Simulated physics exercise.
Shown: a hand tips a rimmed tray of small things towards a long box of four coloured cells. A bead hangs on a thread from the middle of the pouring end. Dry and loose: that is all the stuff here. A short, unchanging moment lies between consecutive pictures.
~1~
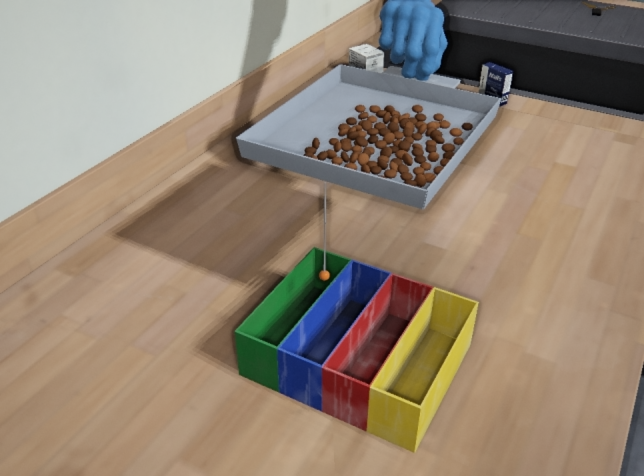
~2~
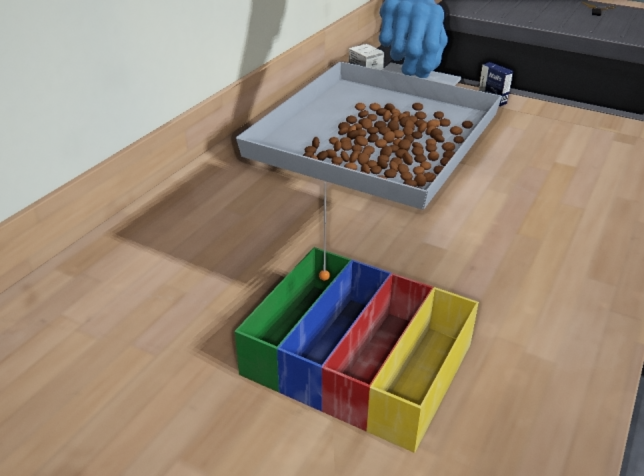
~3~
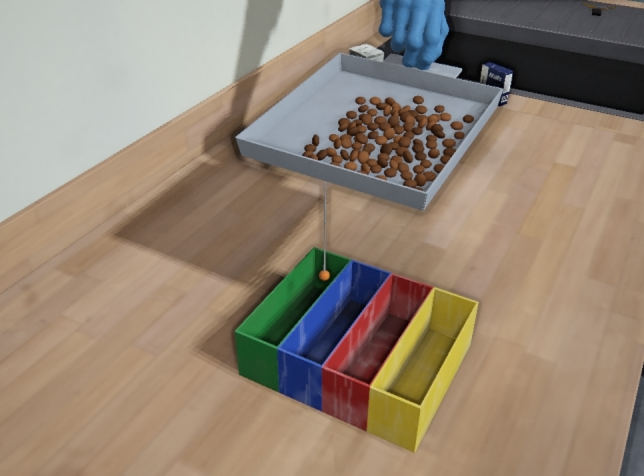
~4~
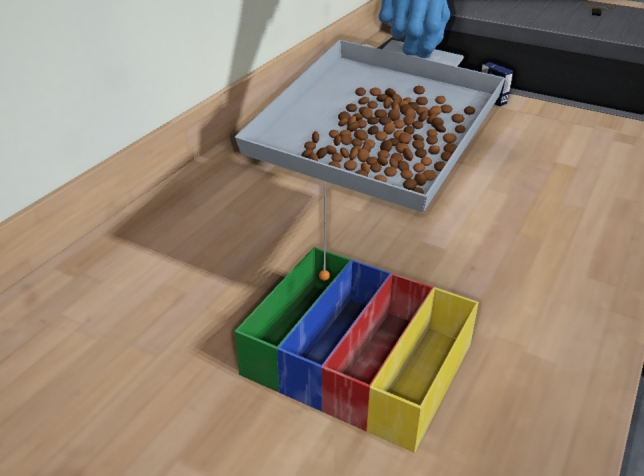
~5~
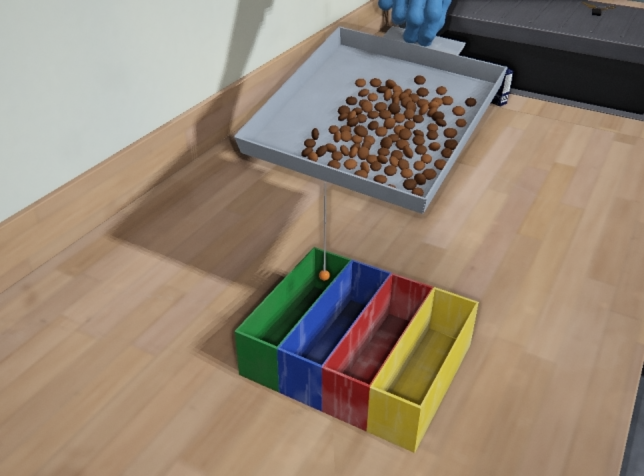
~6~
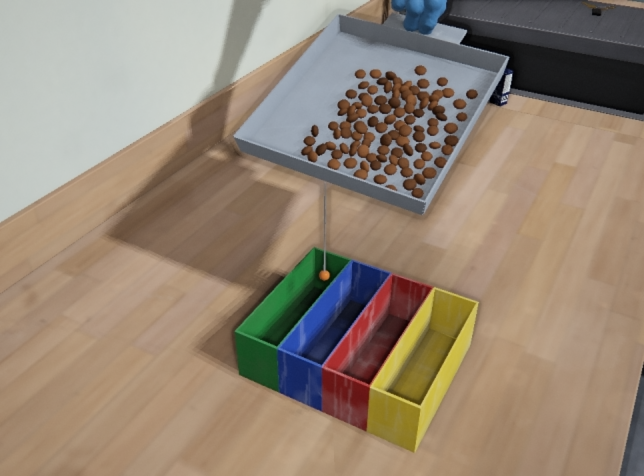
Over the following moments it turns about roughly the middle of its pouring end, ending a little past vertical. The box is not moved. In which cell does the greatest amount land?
In the red cell.
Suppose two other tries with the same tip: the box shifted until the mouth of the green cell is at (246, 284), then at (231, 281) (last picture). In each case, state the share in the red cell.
Trial 1 around 30 percent, trial 2 around 20 percent.
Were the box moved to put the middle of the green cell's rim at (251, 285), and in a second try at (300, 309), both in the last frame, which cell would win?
The yellow one, then the cell in red.
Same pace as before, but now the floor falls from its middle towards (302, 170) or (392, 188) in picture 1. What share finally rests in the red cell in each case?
0 %, give or take, and then 70 %.
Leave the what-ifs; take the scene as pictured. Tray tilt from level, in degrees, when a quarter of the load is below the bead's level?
Approx. 110° from level.
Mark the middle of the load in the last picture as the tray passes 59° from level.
(378, 149).
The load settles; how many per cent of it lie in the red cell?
It comes to roughly 50 percent of the load.
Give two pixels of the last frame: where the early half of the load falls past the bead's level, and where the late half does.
First near (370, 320), later near (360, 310).
Shortly afterwards, tray tipped steeply; all but a few on the tray; only a few falling or outside the box.
Next, tray tipped right over; all but a few on the tray; only a few in the yellow cell; only a few in the blue cell; only a few falling or outside the box.
Some moments later, tray tipped past a quarter turn; near half in the red cell; near a quarter in the blue cell; a little in the yellow cell; a little in the green cell; a little falling or outside the box.
In the end, tray tipped past a quarter turn; near half in the red cell; near a quarter in the blue cell; a little in the yellow cell; a little in the green cell; a little outside the box.
